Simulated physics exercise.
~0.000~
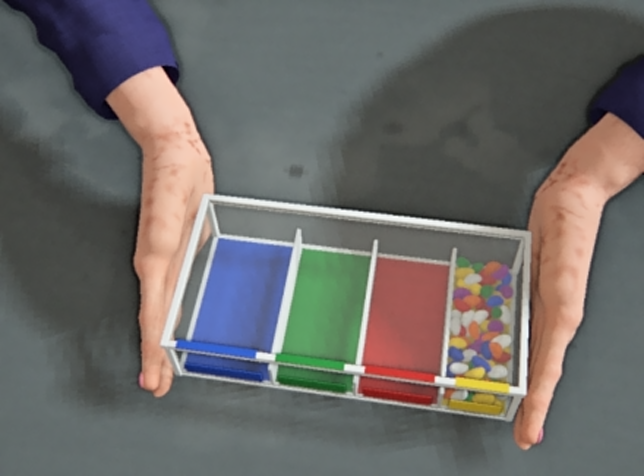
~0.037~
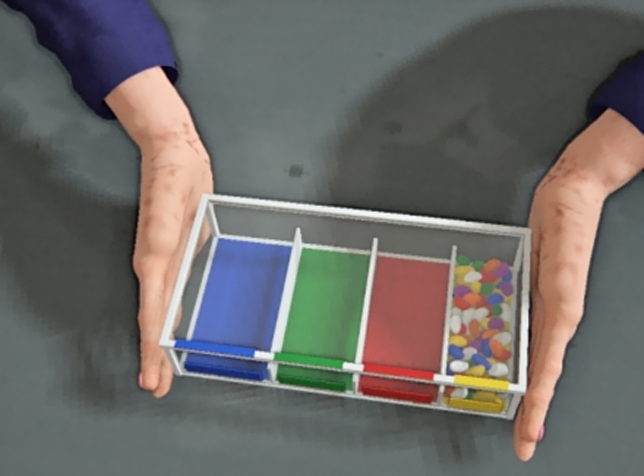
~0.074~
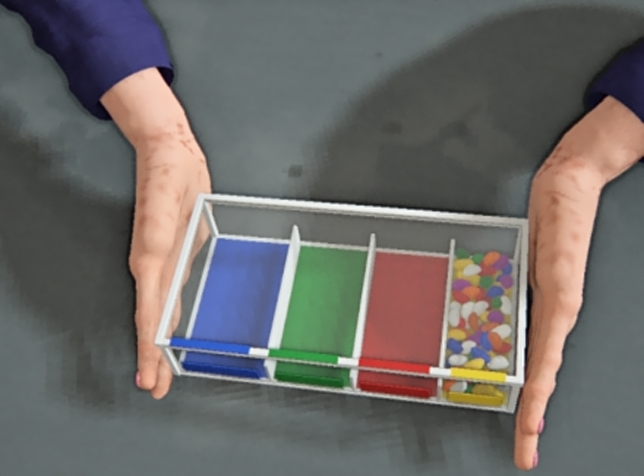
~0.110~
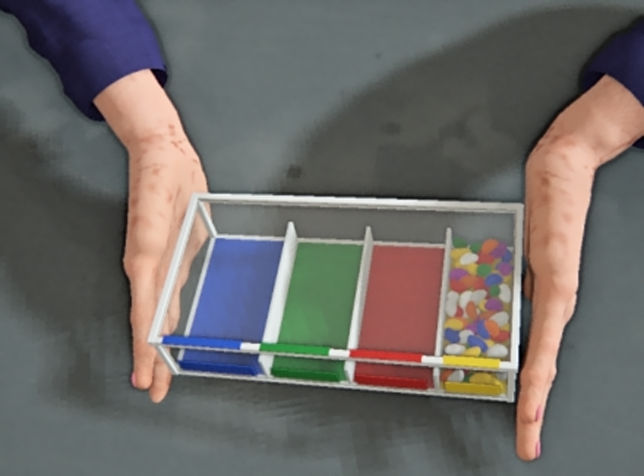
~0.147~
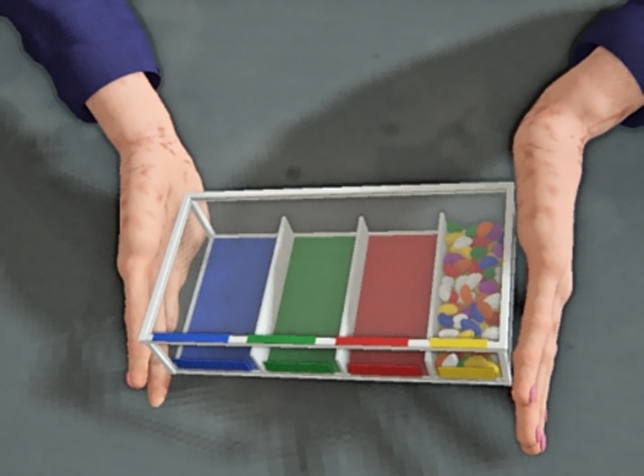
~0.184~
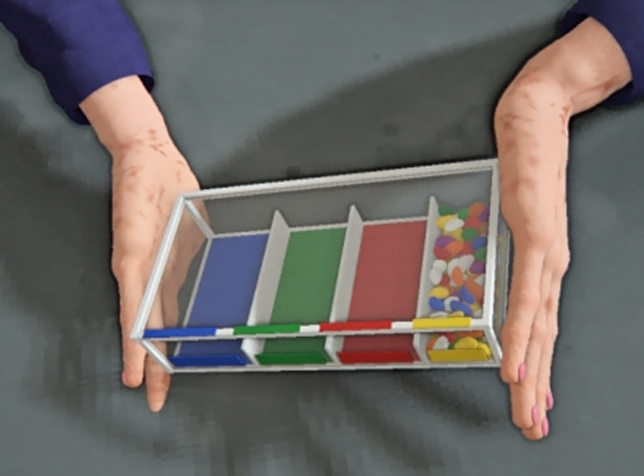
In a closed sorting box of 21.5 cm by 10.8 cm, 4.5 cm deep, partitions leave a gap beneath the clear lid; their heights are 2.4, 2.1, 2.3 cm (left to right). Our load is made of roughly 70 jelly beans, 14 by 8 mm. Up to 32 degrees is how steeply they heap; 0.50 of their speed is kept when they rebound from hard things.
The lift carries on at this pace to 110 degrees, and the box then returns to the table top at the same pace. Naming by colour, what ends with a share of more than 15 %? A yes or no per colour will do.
Red: No. Blue: Yes. Green: No. Yellow: No.
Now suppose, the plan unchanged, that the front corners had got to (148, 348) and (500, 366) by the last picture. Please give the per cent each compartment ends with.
Each compartment ends like this: Red 0 per cent, blue 95 per cent, green 5 per cent, yellow 0 per cent.
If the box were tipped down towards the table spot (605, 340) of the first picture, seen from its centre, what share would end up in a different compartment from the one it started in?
My best guess is some 0 per cent.
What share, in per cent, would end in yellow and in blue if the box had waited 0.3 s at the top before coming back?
Then yellow keeps 0% and blue keeps 100%.
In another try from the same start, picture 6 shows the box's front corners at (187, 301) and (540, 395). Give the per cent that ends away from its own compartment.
That gives some 0 per cent.
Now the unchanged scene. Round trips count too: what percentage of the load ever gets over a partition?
The share comes out near 100 per cent.
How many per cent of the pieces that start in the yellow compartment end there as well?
Some 0 per cent.
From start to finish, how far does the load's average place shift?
17.0 cm, roughly.
Then, at 0.84 s, tilt 110 degrees; red 50 %, blue 15 %, green 15 %, yellow 25 %.
Then, at 1.28 s, tilt 49 degrees; blue 100 %.
Then, at 1.80 s, tilt 0 degrees; blue 100 %.
At rest (2.4 s), red 0 %, blue 100 %, green 0 %, yellow 0 %.
